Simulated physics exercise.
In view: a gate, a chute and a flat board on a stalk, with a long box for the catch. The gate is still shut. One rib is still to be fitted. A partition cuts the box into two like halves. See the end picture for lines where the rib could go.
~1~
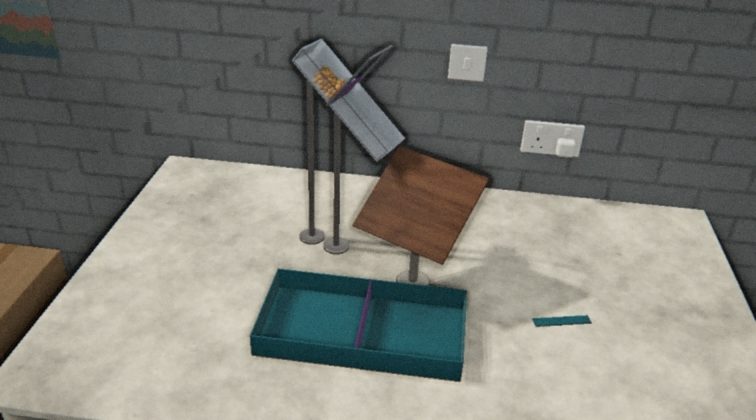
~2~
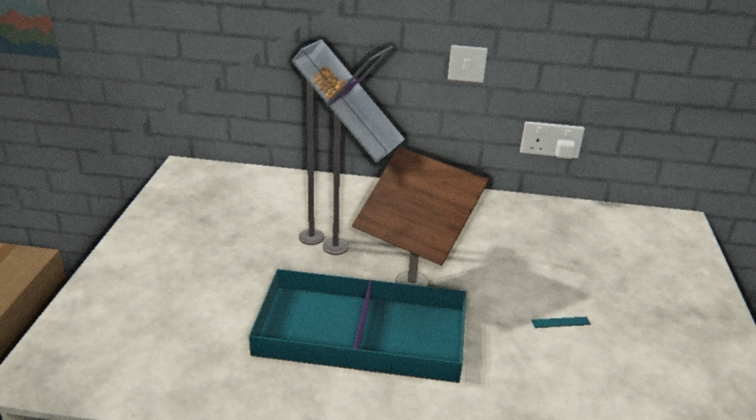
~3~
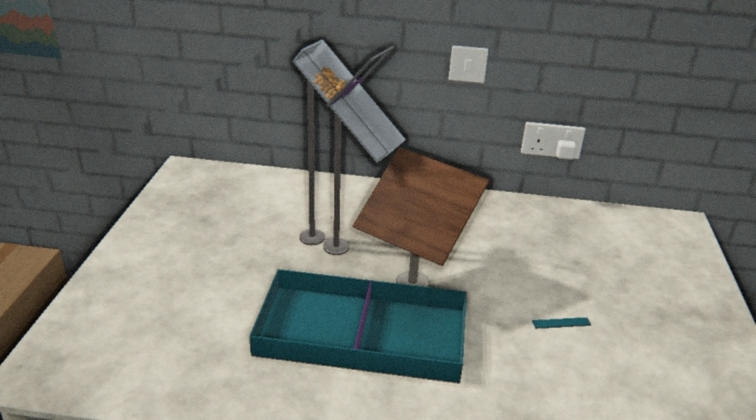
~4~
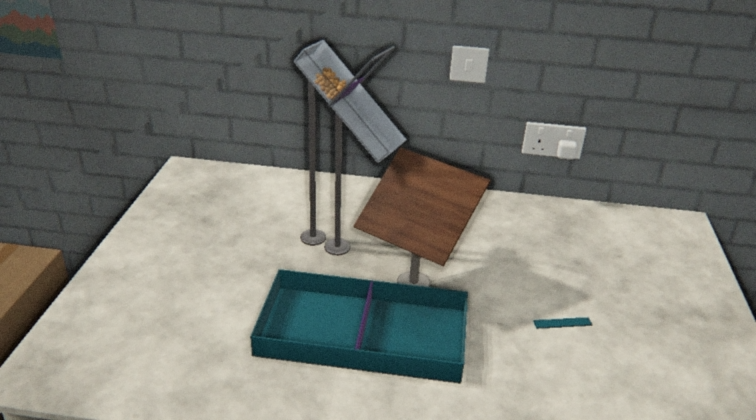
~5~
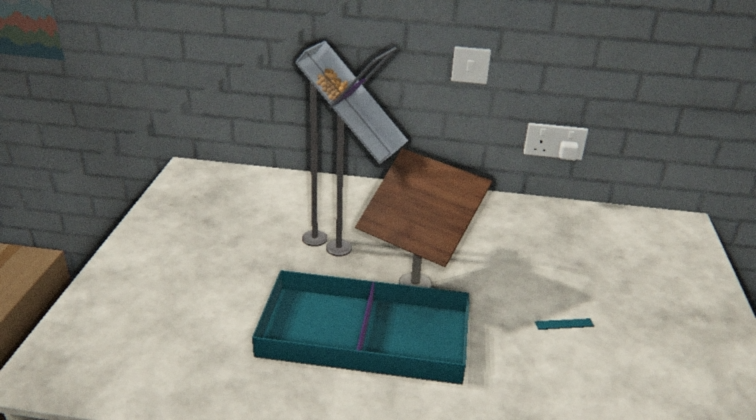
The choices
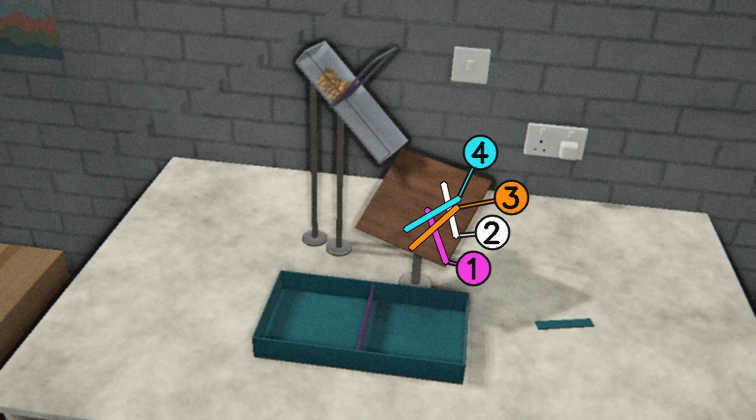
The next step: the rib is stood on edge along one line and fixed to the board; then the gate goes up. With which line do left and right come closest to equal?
Choose 3.
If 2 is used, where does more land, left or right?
More lands on the right.
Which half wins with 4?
Left.
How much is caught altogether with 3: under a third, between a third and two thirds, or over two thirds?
Over two thirds.
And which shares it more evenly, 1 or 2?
Here it is line 1.
On the marked copy, line 1 from (427, 210) to (445, 261); line 2 from (443, 184) to (456, 235); line 3 from (456, 207) to (411, 247); line 4 from (458, 198) to (406, 229).
With 1, of what is caught, roughly a third in the left half, roughly two thirds in the right.
With 2, of what is caught, about a tenth in the left half, the larger part in the right.
With 3, of what is caught, roughly half in the left half, roughly half in the right.
With 4, of what is caught, almost all in the left half, about a tenth in the right.
